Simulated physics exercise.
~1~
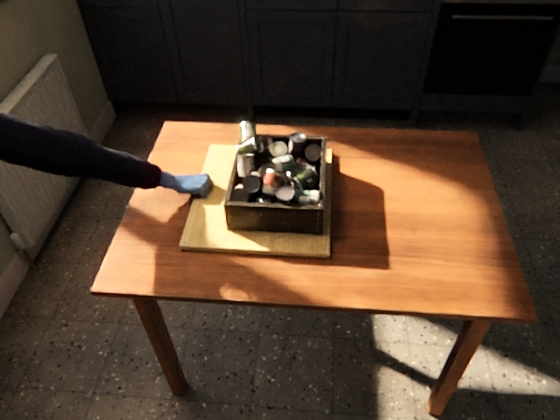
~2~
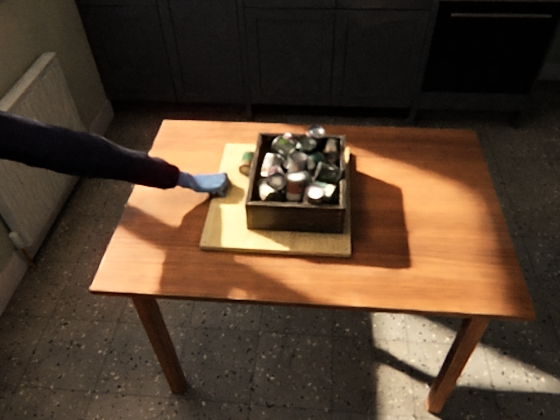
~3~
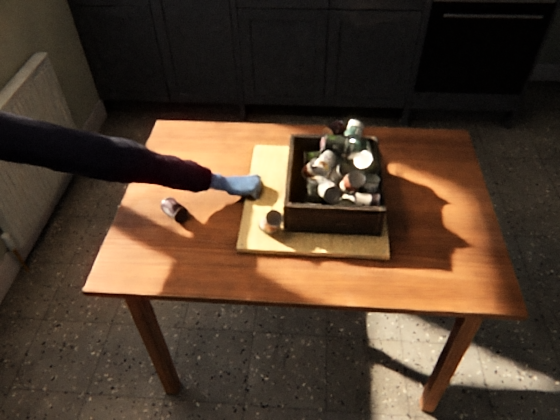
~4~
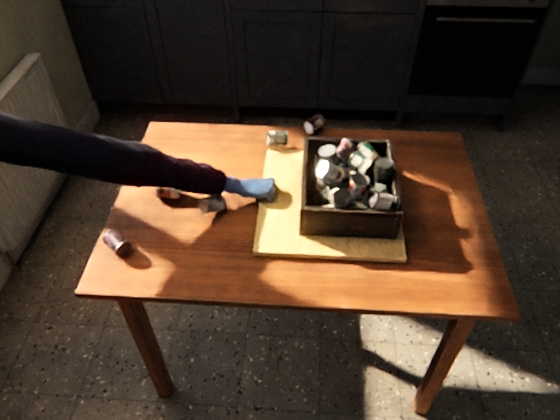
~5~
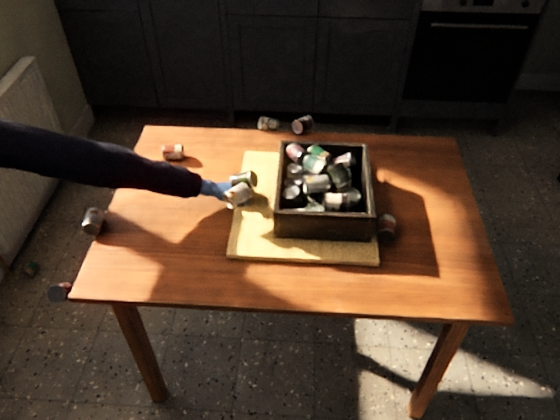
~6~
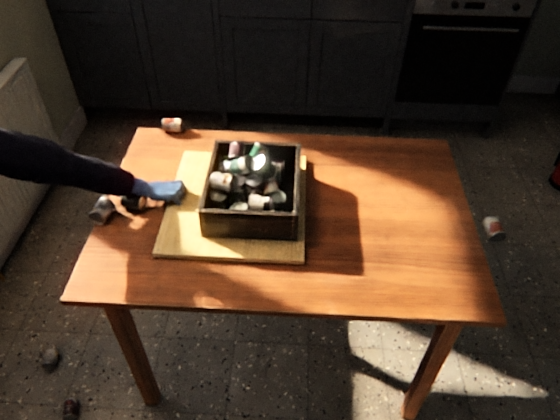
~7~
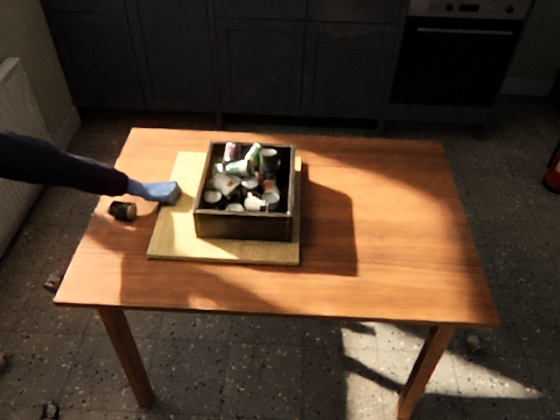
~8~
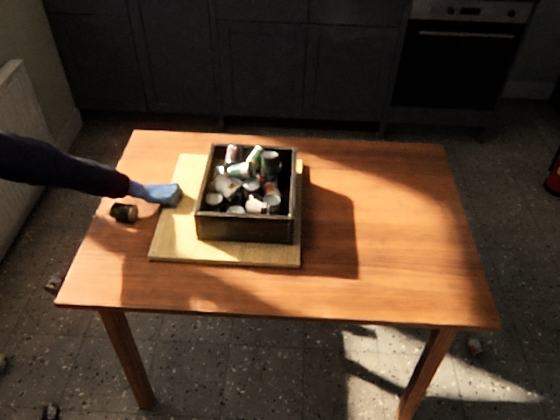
A gloved hand slides a board right and back, spilling some tins from its black crate.
